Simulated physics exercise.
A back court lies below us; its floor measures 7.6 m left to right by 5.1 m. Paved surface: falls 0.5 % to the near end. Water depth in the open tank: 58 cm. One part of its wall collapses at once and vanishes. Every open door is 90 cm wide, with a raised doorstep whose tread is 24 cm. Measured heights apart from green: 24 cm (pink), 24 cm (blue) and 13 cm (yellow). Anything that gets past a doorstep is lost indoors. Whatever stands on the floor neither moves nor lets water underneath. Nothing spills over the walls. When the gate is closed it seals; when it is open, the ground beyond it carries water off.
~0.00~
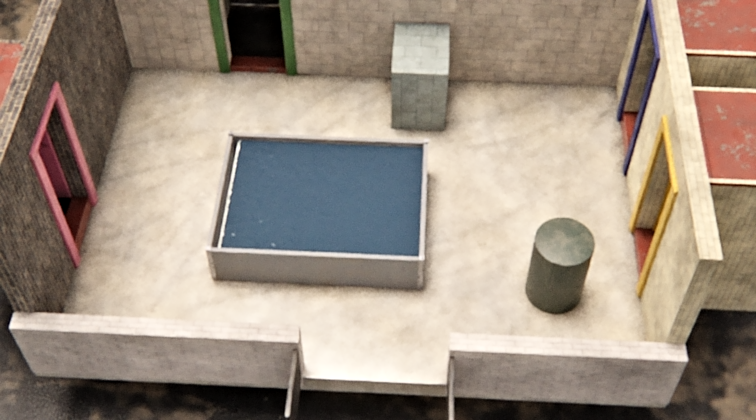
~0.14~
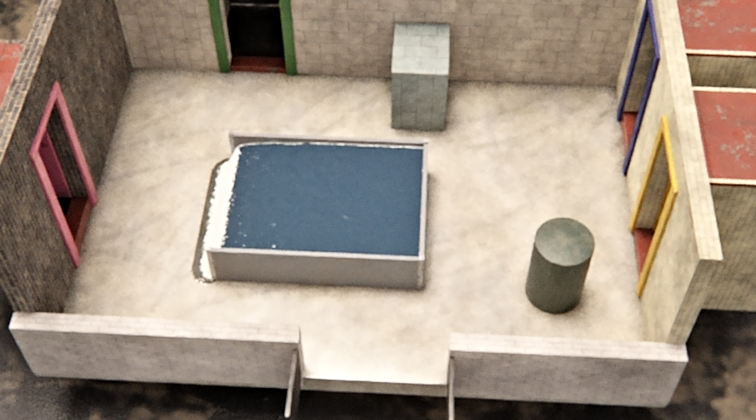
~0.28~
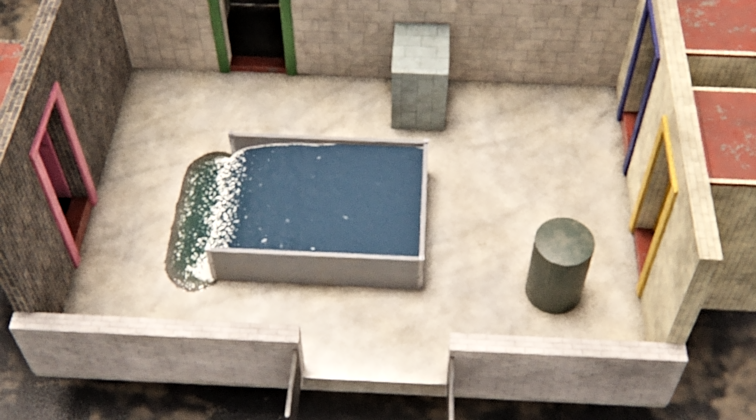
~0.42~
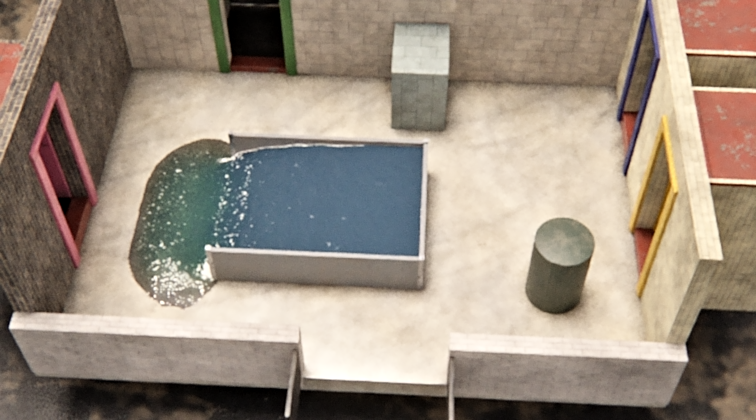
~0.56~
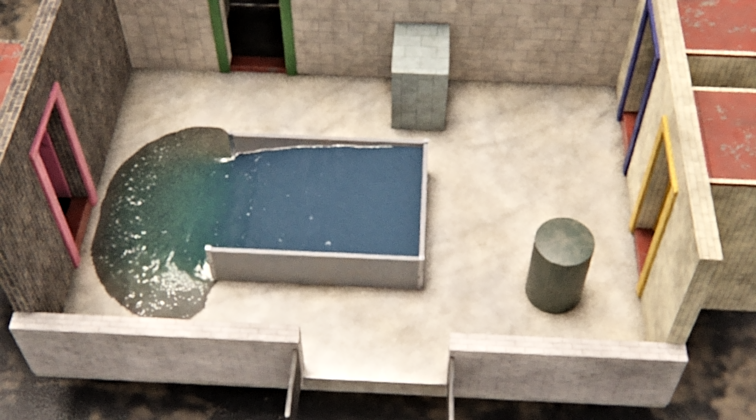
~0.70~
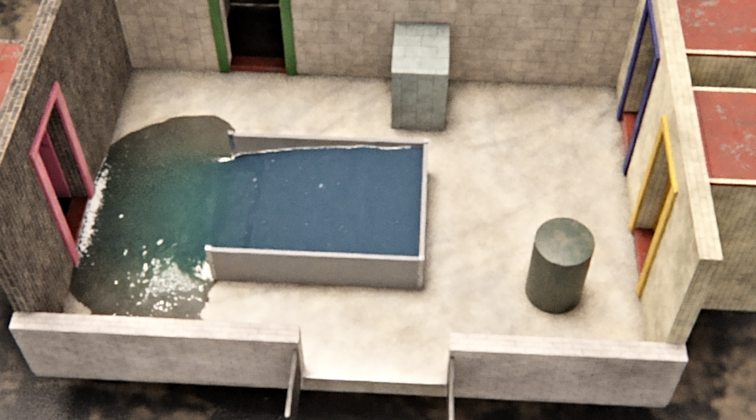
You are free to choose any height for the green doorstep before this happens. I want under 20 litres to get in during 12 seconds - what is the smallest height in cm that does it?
You would need about 8.5 cm.
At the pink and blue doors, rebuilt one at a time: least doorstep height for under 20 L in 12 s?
Some 33 cm for pink, some 8.0 cm for blue.
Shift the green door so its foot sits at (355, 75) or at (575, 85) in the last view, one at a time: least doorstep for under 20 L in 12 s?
You'd want about 13.5 cm there first, then about 10.0 cm.
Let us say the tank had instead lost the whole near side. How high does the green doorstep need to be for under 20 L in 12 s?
Minimum height: Approx. 5.5 cm.
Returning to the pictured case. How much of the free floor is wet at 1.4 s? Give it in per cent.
The wet part is about 25 per cent.
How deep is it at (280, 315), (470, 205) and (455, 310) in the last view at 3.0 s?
Close to 5, 0 and 0 cm, one after the other.
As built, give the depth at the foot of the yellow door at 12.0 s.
A ruler would read roughly 6.0 cm.
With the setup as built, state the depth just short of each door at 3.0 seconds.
Lab note, cm: Pink 31; blue 0; yellow 0; green 9.
After 1.4 s water covers 25 % of the floor, deepest (39 cm) near (91, 214); it has not reached the green door.
After 3.0 s water covers 40 % of the floor, deepest (39 cm) near (53, 348); 9 cm at the green door, 0 litres in over its 11 cm doorstep.
After 12.0 s water covers 100 % of the floor, deepest (13 cm) near (604, 216); 7 cm at the green door, 4 litres in over its 11 cm doorstep.
At the green door as built, the water arrived by 2.4 s and peaked near 13 cm at 4.0 s.
Run again over the same 12 s with other heights there, 33 litres in over 7.5 cm, 8 litres over 10 cm. The limit of 20 litres is kept from about 8.5 cm up.
